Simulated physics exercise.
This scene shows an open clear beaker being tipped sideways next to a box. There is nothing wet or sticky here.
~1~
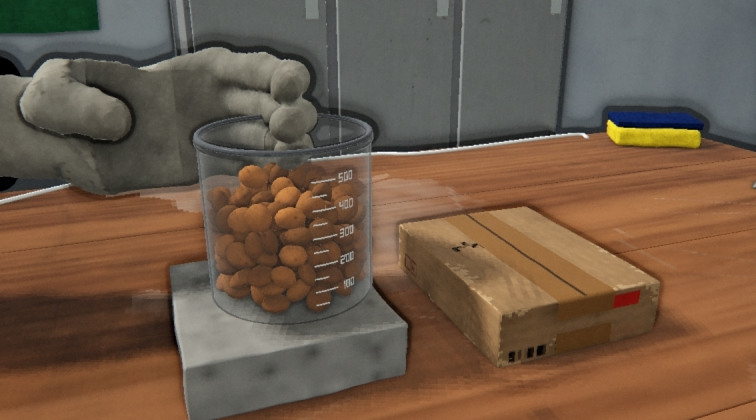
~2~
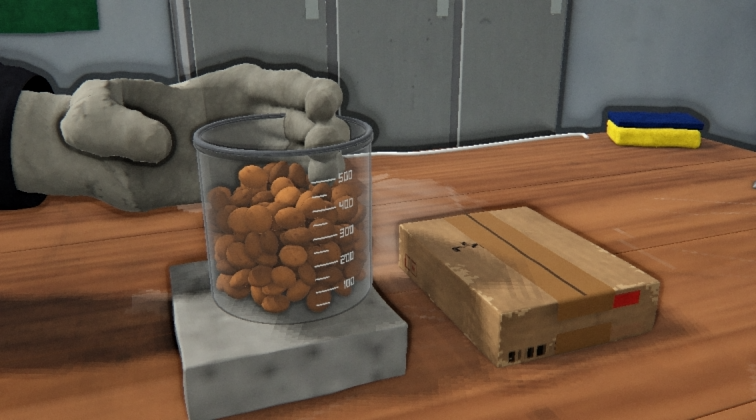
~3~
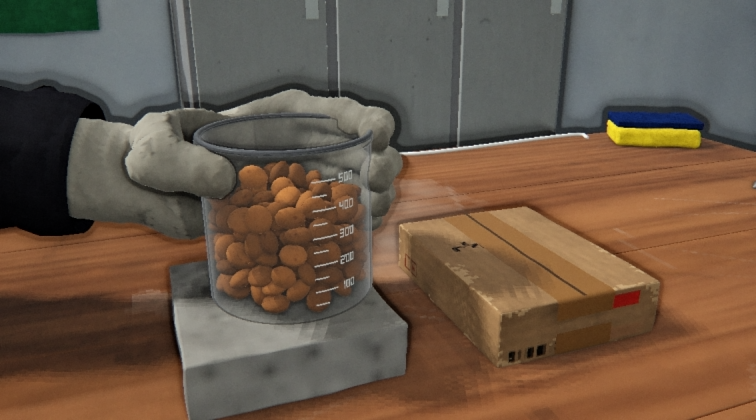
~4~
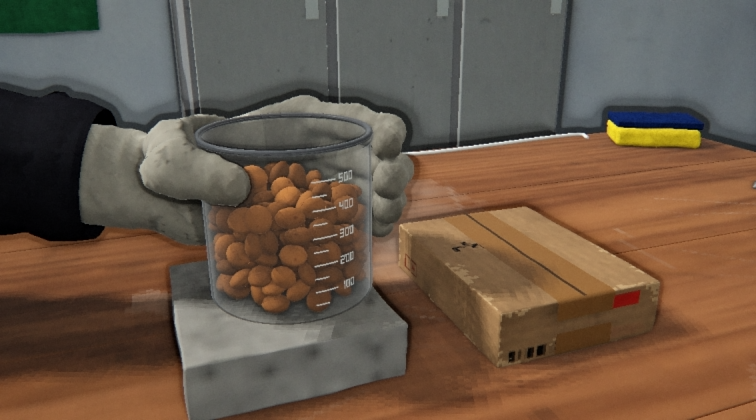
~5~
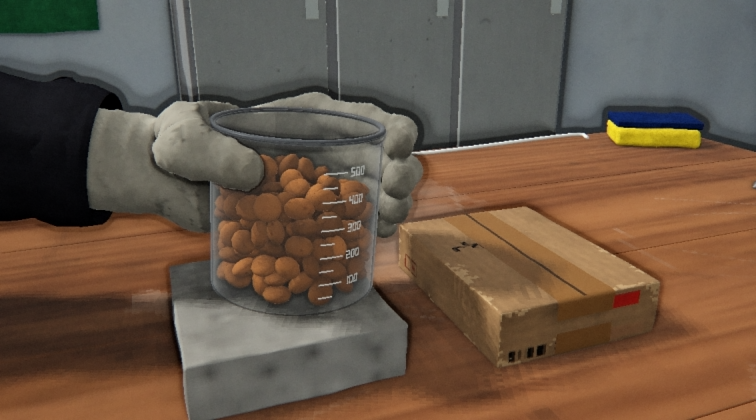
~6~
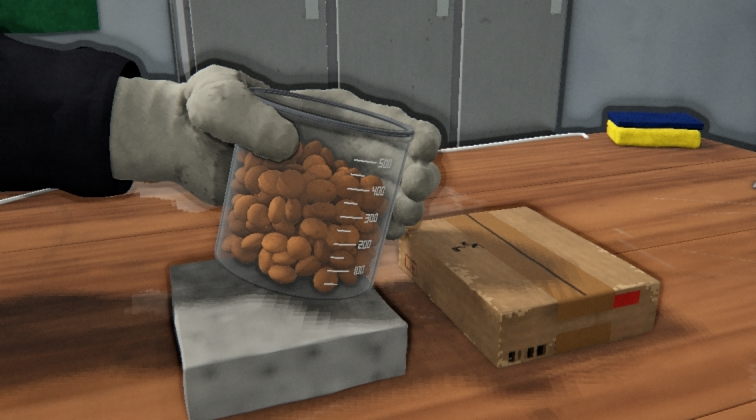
A gloved hand reaches in from the left behind a clear beaker of brown pieces on a grey block, then closes around it. The hand lifts the beaker slightly and shifts it right, tilting it gently rightward, while a cardboard box and a blue-and-yellow sponge stay still on the wooden table.
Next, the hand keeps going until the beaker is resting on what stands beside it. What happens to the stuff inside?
It's going to lose some at that tilt.
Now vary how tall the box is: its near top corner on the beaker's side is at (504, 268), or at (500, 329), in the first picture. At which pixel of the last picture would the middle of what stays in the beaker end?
First try at (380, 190), second try at (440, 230).
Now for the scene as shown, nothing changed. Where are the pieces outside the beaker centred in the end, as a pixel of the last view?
Centre at rest: About (522, 238).
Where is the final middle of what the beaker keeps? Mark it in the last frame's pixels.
It comes out near (422, 213) in the last picture, I'd say.
Then, 0.68 s after the last picture, the beaker leans 51°; everything is still inside.
Then, 1.28 s after the last picture, the beaker leans 82°; a stray few of the bits of cat kibble out of it.
Then, 1.80 s after the last picture, the beaker rests on the box at 89°; a small part of the bits of cat kibble out of it.
At rest, the beaker rests on the box at 89°; a small part of the bits of cat kibble out of it.
